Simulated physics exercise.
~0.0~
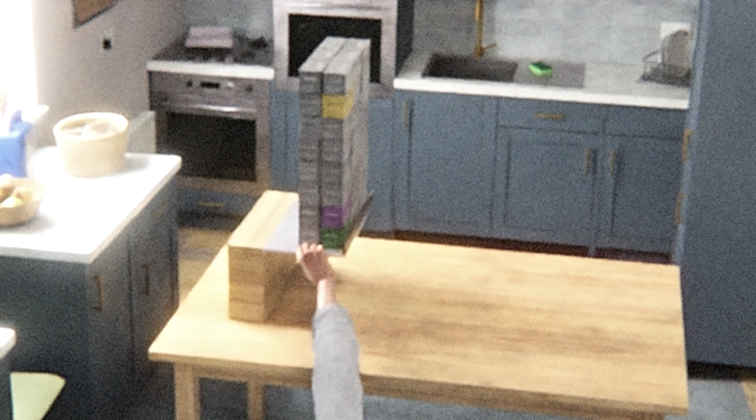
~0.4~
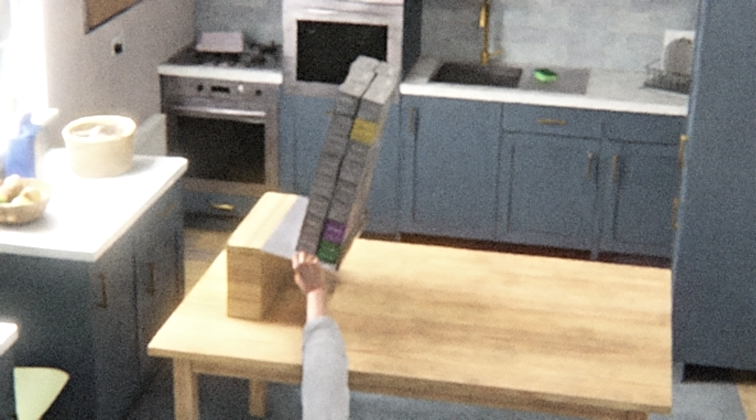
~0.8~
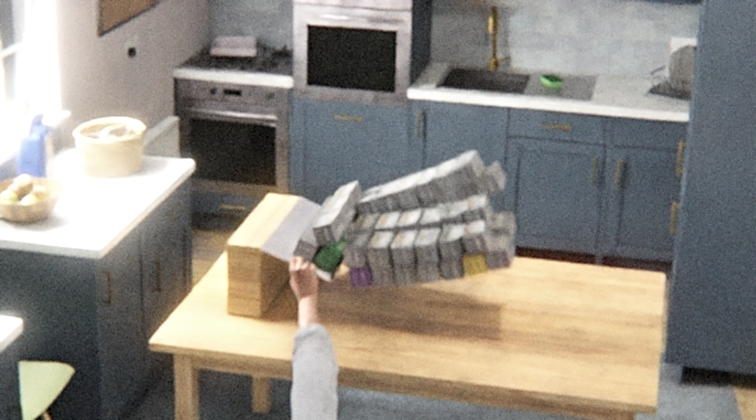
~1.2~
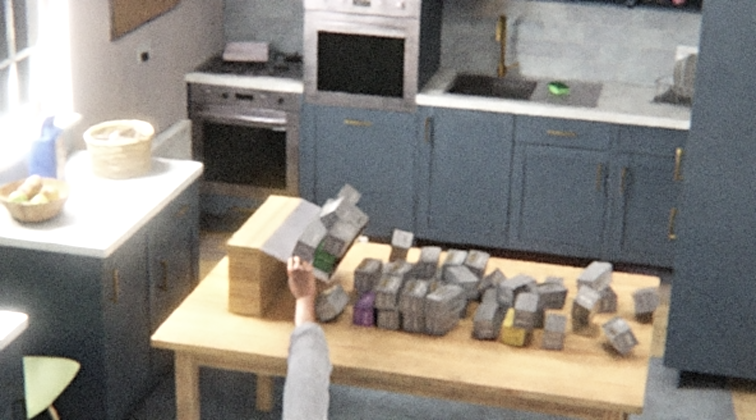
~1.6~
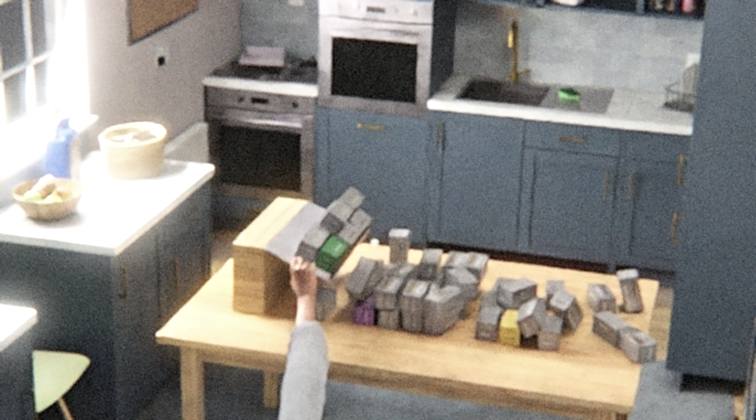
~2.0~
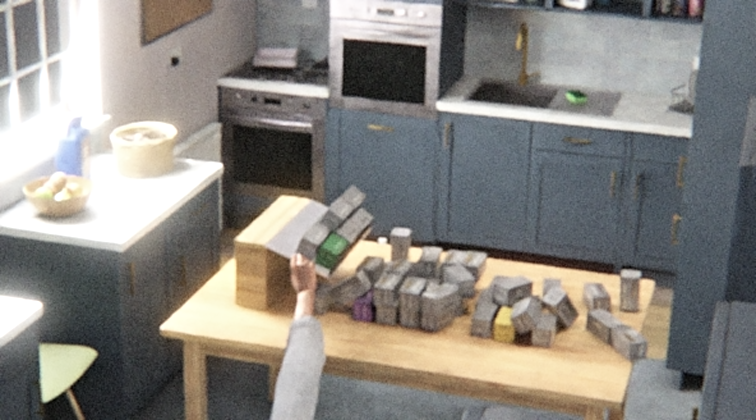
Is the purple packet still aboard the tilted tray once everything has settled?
No, the purple packet falls off the tray and ends up lying on the wooden table among the other fallen packets.
